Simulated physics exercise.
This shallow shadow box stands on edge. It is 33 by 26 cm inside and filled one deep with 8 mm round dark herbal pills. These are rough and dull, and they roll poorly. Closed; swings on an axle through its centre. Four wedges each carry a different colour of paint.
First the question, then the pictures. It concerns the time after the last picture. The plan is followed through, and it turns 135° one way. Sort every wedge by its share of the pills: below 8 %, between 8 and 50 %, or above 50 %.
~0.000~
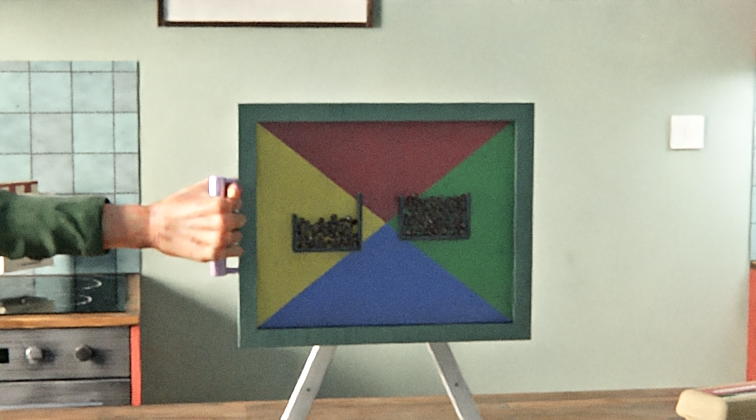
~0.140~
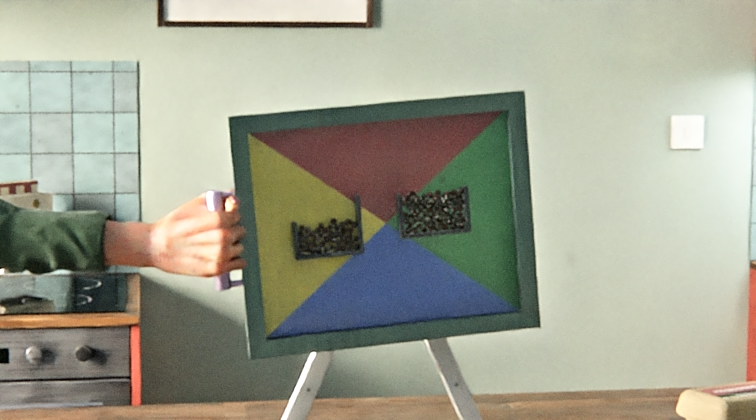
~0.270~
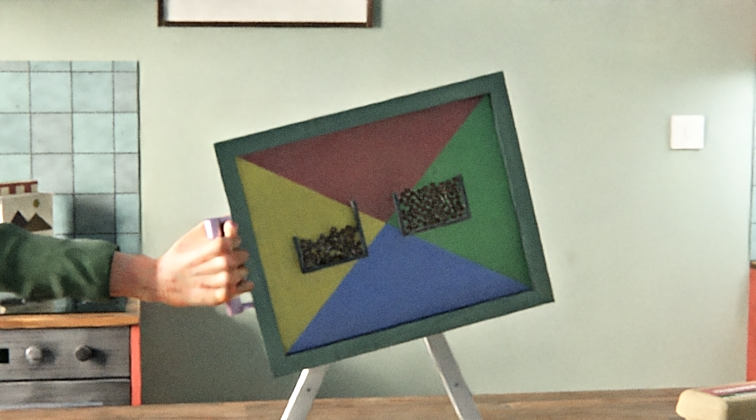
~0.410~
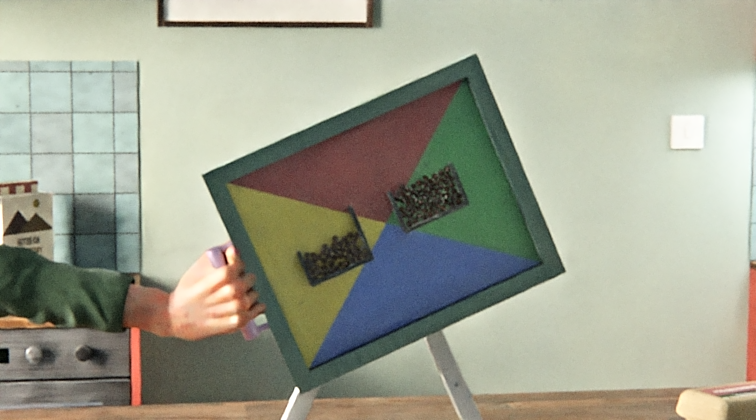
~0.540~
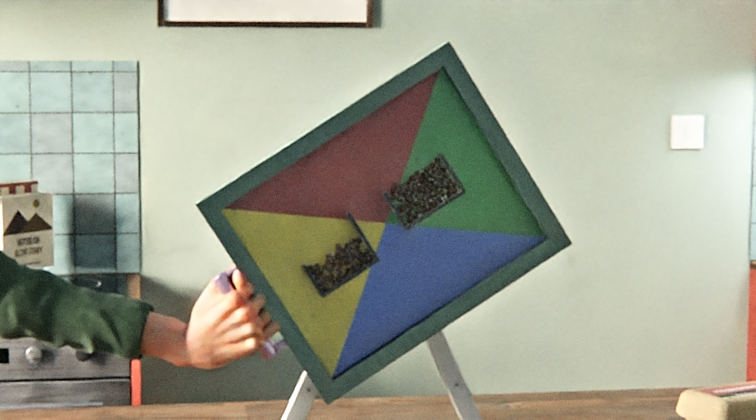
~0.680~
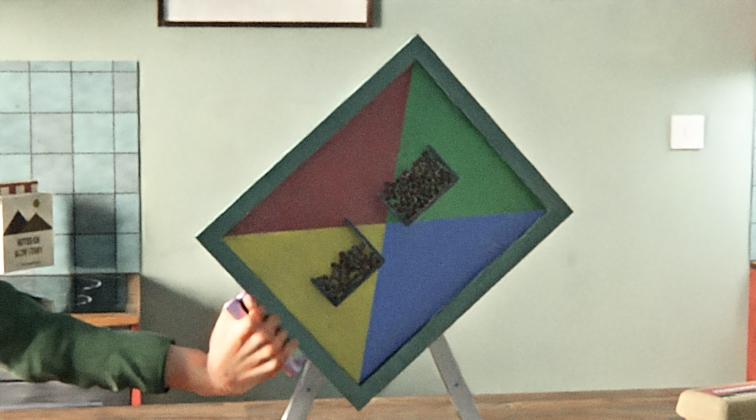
Red: 8 to 50 %; blue: Below 8 %; green: Below 8 %; yellow: Above 50 %.
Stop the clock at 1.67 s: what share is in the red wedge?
Share: Near 30 %.
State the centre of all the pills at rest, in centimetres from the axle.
Some 3 cm right and 15 cm below.
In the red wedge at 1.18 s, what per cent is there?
Around 5 percent of the load.
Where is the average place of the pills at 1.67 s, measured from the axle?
Some 1 cm left and 10 cm below.
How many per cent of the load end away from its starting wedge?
I'd guess roughly 60 percent, give or take.
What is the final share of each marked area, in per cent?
In per cent: Red wedge holds 40, blue wedge holds 0, green wedge holds 0, yellow wedge holds 60.
After 1.18 s, it stands 77° anticlockwise; the pills' middle is in line with and 1 cm below the centre; red 5 %, green 55 %, yellow 40 %.
After 1.67 s, it stands 110° anticlockwise; the pills' middle is 1 cm left of and 10 cm below the centre; red 30 %, green 15 %, yellow 60 %.
After 2.10 s, it stands 135° anticlockwise; the pills' middle is 3 cm right of and 15 cm below the centre; red 40 %, yellow 60 %.
At rest by 2.5 s, it stands 135° anticlockwise; red 40 %, blue 0 %, green 0 %, yellow 60 %.
